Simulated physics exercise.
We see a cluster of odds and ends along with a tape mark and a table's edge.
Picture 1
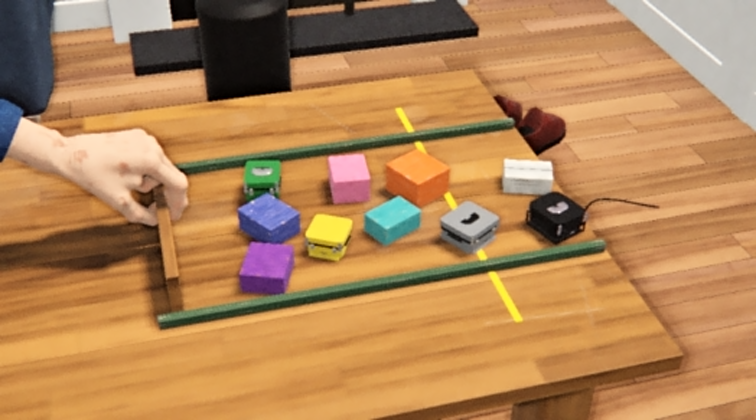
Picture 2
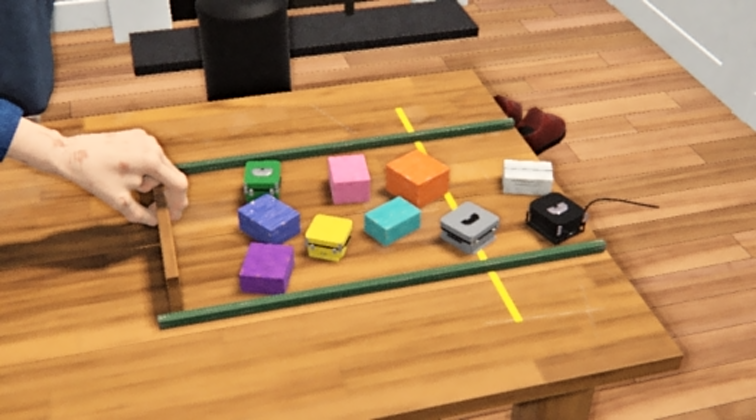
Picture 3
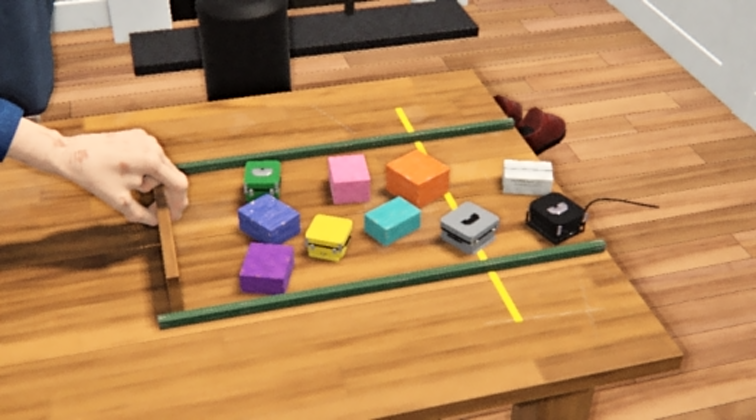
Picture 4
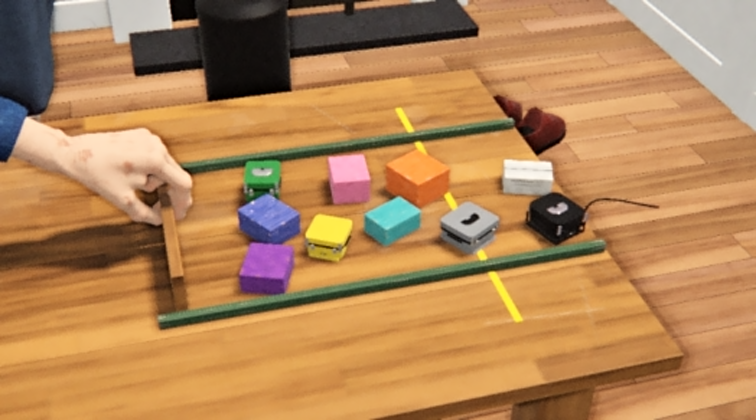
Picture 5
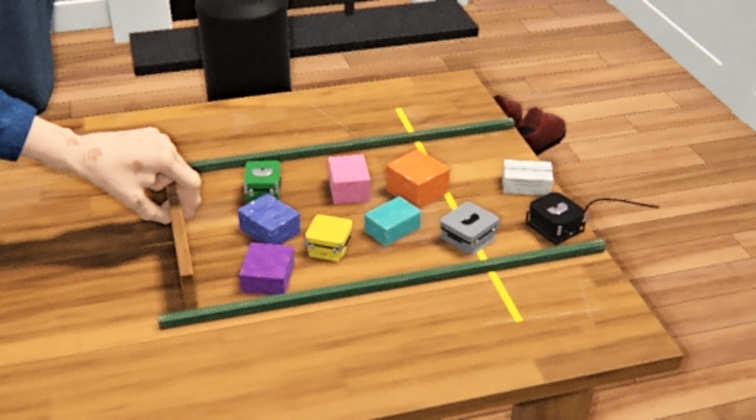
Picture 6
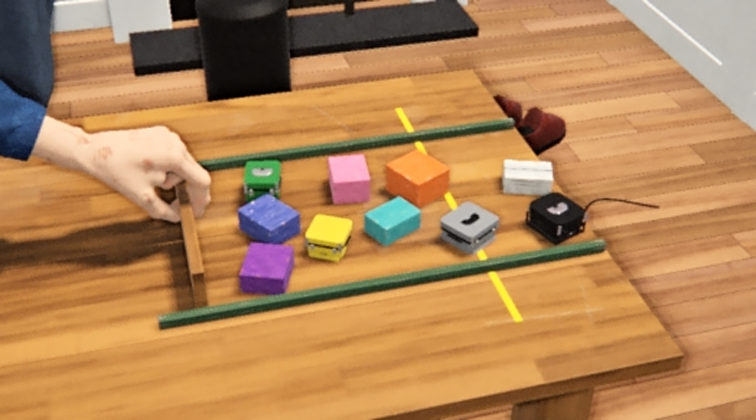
A hand slid a wooden board slightly to the right between two green strips on a table, while the colourful boxes and cases scattered ahead of it, around a yellow tape line, stayed still.
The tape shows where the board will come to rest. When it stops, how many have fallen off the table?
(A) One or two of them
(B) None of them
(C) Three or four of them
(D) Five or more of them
A.
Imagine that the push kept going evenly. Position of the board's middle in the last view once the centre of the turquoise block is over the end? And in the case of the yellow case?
Middle approx. at (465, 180), then approx. at (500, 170).
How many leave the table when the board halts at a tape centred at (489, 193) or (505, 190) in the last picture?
4 and 5.
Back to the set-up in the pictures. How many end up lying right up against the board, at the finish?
My count gives 3.
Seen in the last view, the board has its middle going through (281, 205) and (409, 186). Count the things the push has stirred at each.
First 5, then 9.
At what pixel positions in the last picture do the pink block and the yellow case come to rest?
Result: One at about (485, 164), the other at about (516, 203).
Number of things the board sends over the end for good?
Precisely 1.
Early on, none off yet; white box at rest near (527, 178); black case at rest near (556, 218); grey case at rest near (469, 230).
Finally, the number that fall off is one or two; lost, white box.
